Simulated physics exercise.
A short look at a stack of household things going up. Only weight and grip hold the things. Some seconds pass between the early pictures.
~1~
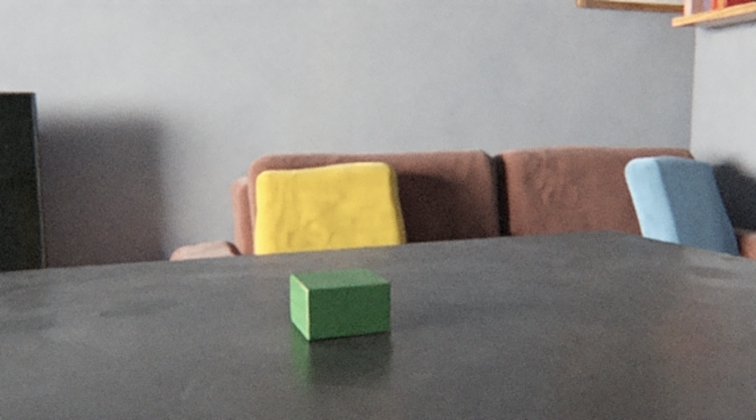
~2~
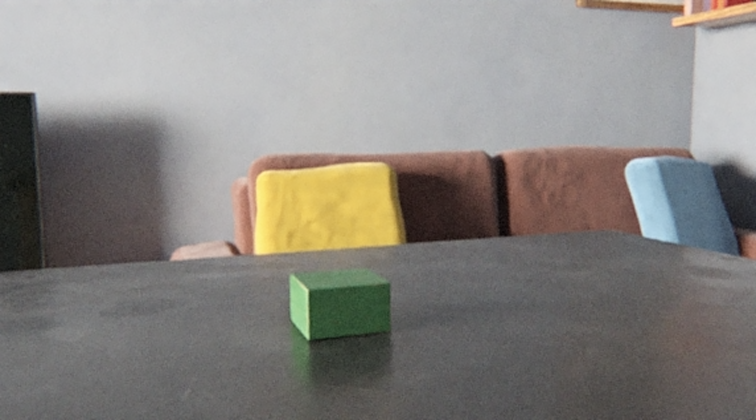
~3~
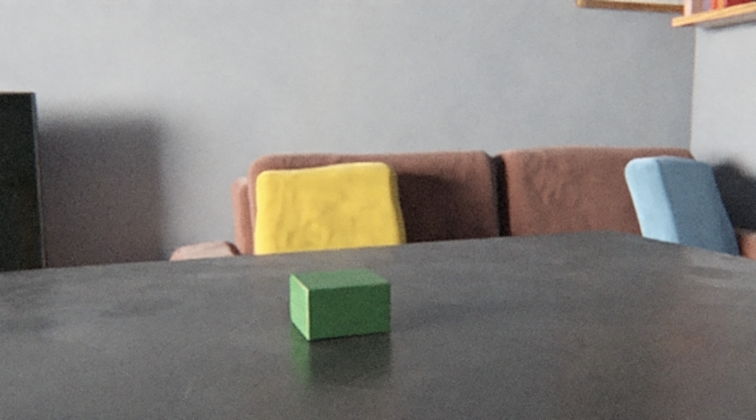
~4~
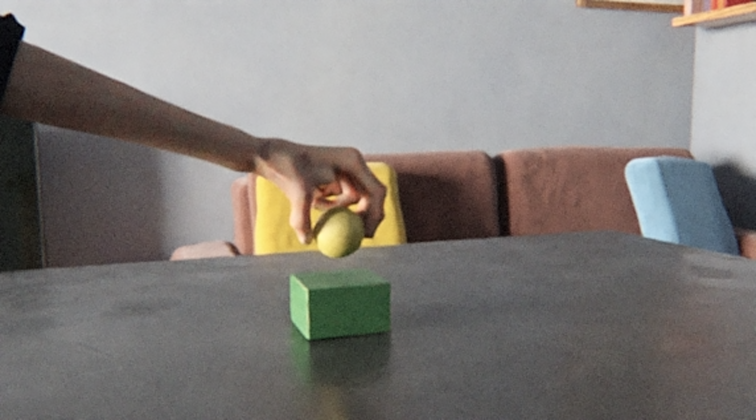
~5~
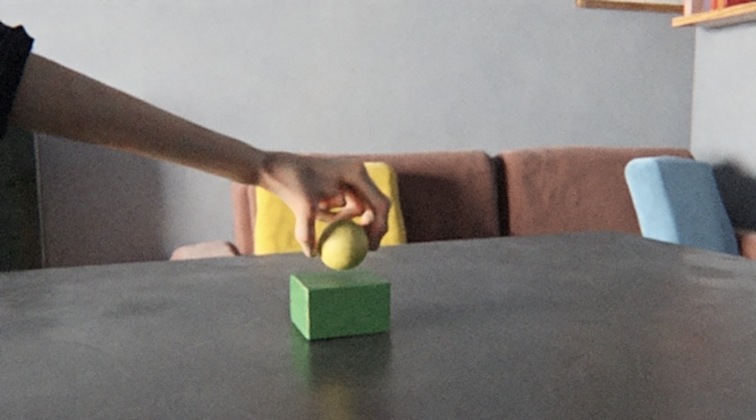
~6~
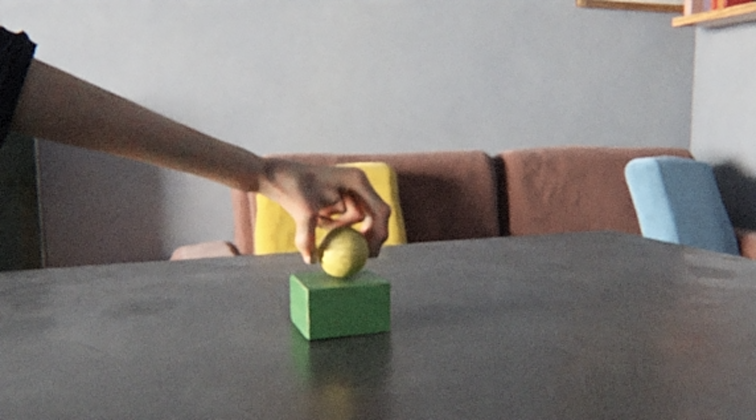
A hand brings in a yellow lemon and lowers it onto the green block.
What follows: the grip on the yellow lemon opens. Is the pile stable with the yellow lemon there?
Here the pile stays up.
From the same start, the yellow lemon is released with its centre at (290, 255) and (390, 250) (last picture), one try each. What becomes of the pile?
First try: It gives way; second try: It gives way.
Then, 0.30 s past the last view, nothing moves.
Then, 0.70 s past the last view, yellow lemon resting near (343, 252).
Finally, all 3 still in place. Final places as the last picture's camera would see them, yellow lemon near (343, 252). The pile holds.
